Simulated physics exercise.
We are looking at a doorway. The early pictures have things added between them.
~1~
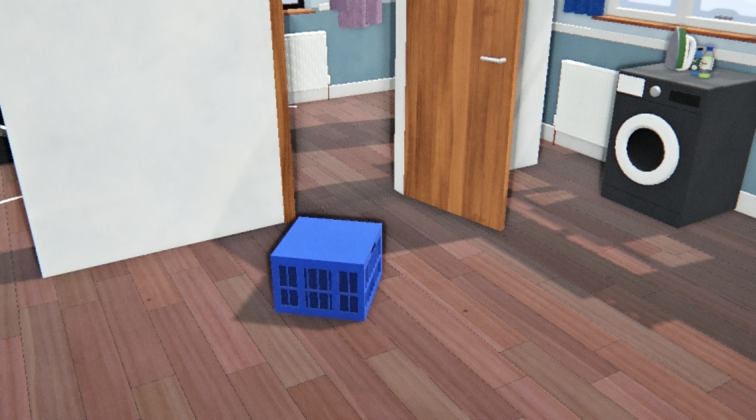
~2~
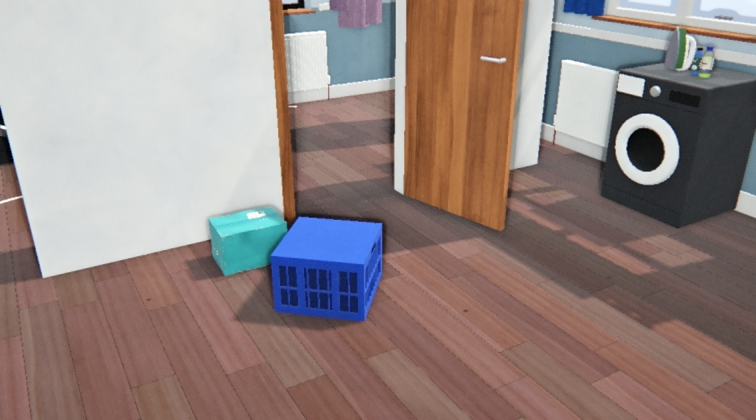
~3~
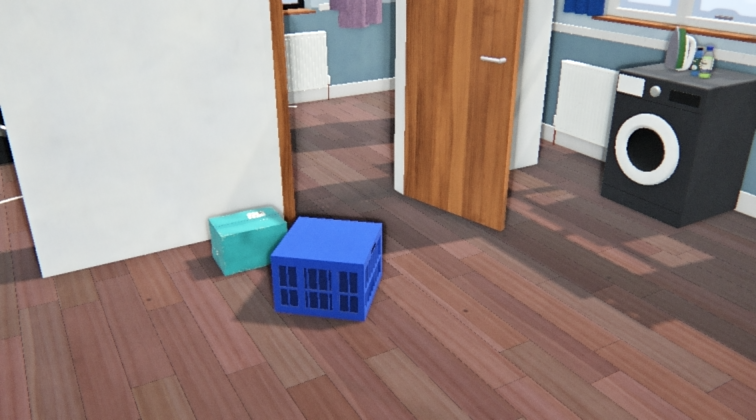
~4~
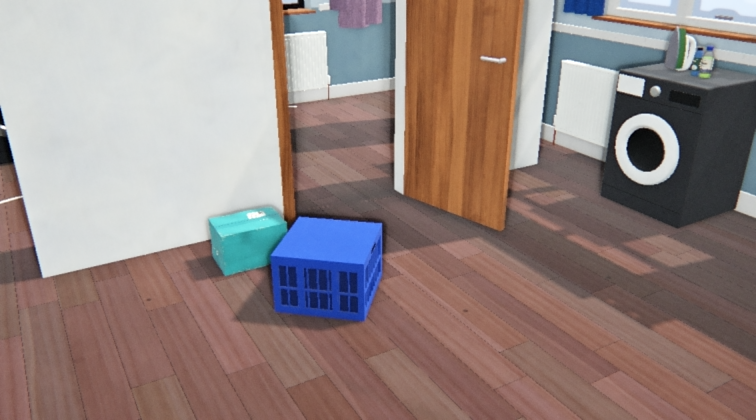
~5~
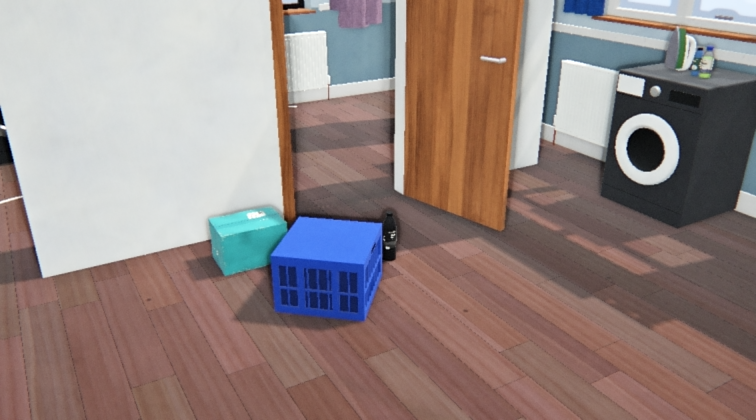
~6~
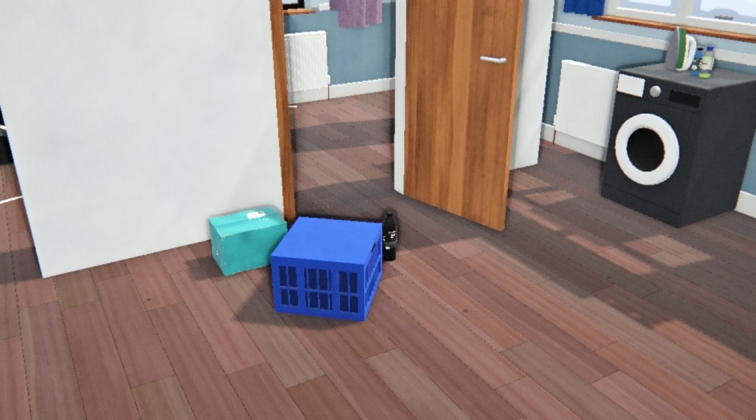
A room with reddish-brown plank flooring is seen from a raised, fixed viewpoint, looking toward a doorway whose wooden door stands wide open. A blue crate-like chest sits on the floor before the doorway, with a white wall at left and a black washing machine at right. A turquoise parcel appears left of the chest, then a black bottle appears behind its right side, while everything else stays still.
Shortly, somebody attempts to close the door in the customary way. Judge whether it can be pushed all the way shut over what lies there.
Watch it - the door comes to rest in its frame.
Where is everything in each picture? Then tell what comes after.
The first picture shows door wide open and still.
The second picture shows door wide open and still; turquoise parcel (249, 240); blue chest (330, 266).
The third picture shows door wide open and still; turquoise parcel (249, 240); blue chest (330, 266).
The fourth picture shows door wide open and still; turquoise parcel (249, 240); blue chest (330, 266).
The fifth picture shows door wide open and still; turquoise parcel (249, 240); blue chest (330, 266).
The sixth picture shows door wide open and still; black bottle (389, 236); turquoise parcel (249, 240).
Then, 0.70 s on from there, door 64° open.
Then, 1.00 s on from there, door 34° open.
In the end, door 0° open; all 3 unmoved. At the end, from the last picture's camera, black bottle near (389, 236).
